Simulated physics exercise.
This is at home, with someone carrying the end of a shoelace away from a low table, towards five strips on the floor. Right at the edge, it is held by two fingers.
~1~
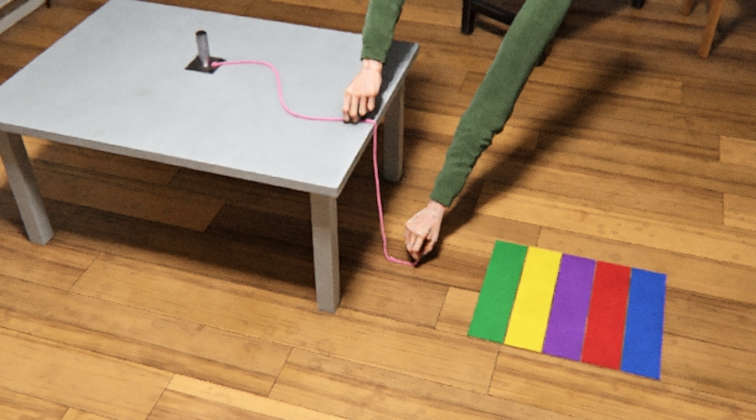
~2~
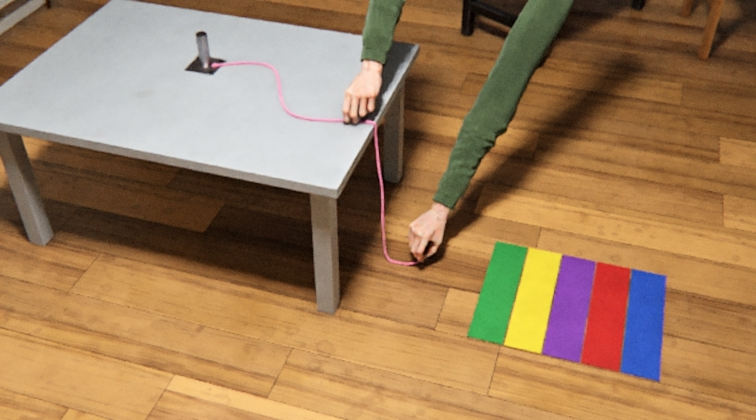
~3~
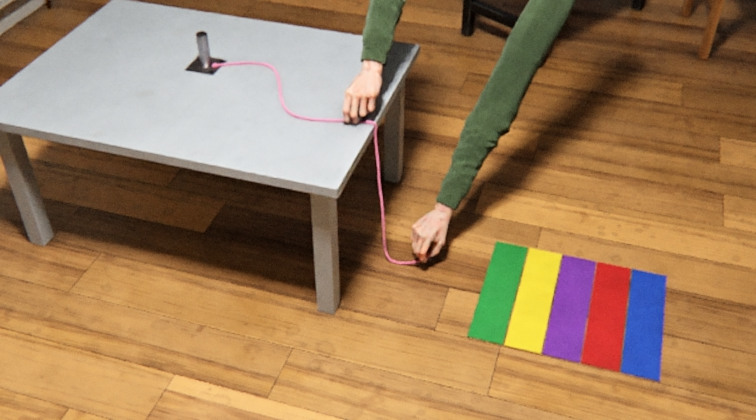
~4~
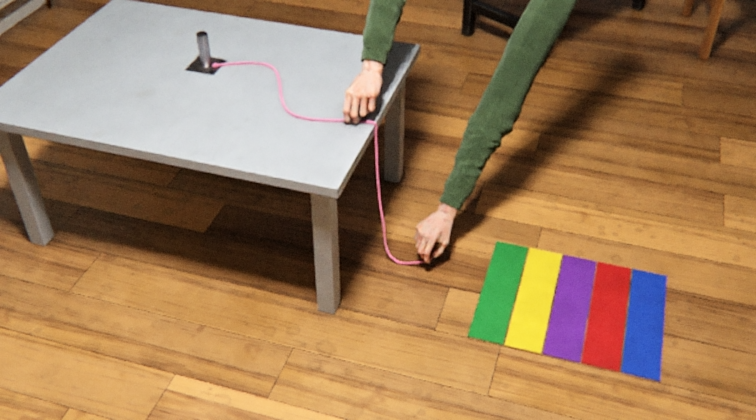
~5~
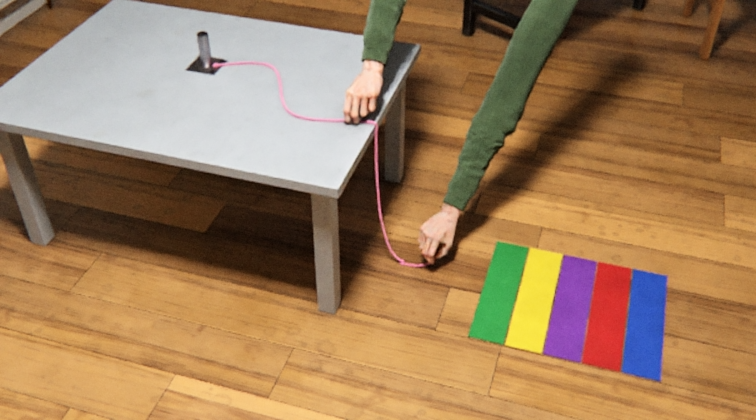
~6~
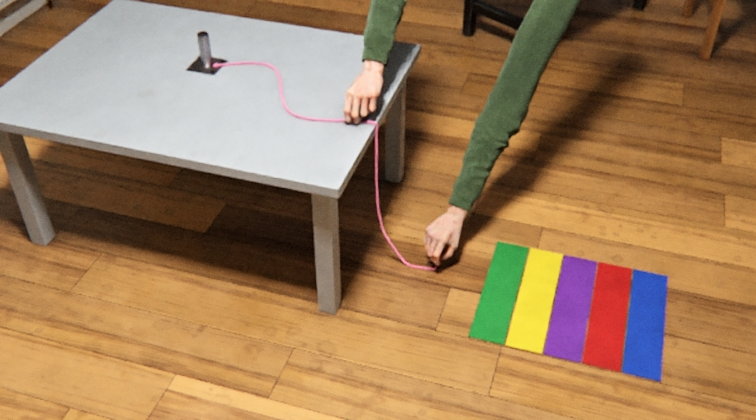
In a room with a wooden floor, one hand presses a pink cord at the edge of a low grey table while the other, near the floor, slowly draws its end slightly right, towards five coloured strips.
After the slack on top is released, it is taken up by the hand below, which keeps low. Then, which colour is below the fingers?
The purple one is below them.
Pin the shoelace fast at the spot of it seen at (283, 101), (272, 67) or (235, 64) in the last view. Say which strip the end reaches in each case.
Going through the three places, that's yellow, purple and purple.
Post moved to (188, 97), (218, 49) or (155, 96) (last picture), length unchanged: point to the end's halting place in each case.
Roughly (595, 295), (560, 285) and (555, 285), try by try.
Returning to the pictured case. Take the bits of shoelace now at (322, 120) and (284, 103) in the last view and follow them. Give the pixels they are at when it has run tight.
In that view they sit near (371, 117) and near (323, 102).
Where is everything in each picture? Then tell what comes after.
End (419, 256); green (490, 320); yellow (527, 329); purple (565, 337); red (603, 346); blue (642, 355), in the first picture.
End (423, 258); shoelace through (247, 63) (279, 88) (307, 119) (375, 132) (382, 194) (385, 248), in the second picture.
End (426, 259), in the third picture.
End (430, 259); shoelace through (248, 63) (280, 88) (307, 119) (376, 132) (379, 193) (387, 248), in the fourth picture.
End (434, 260), in the fifth picture.
End (439, 262); shoelace through (249, 63) (281, 88) (308, 119) (376, 133) (377, 193) (394, 248), in the sixth picture.
Early on, end near (526, 280); over yellow.
Midway, end near (560, 287); over purple.
At the end of the slack, end near (579, 291); over purple. Over purple.
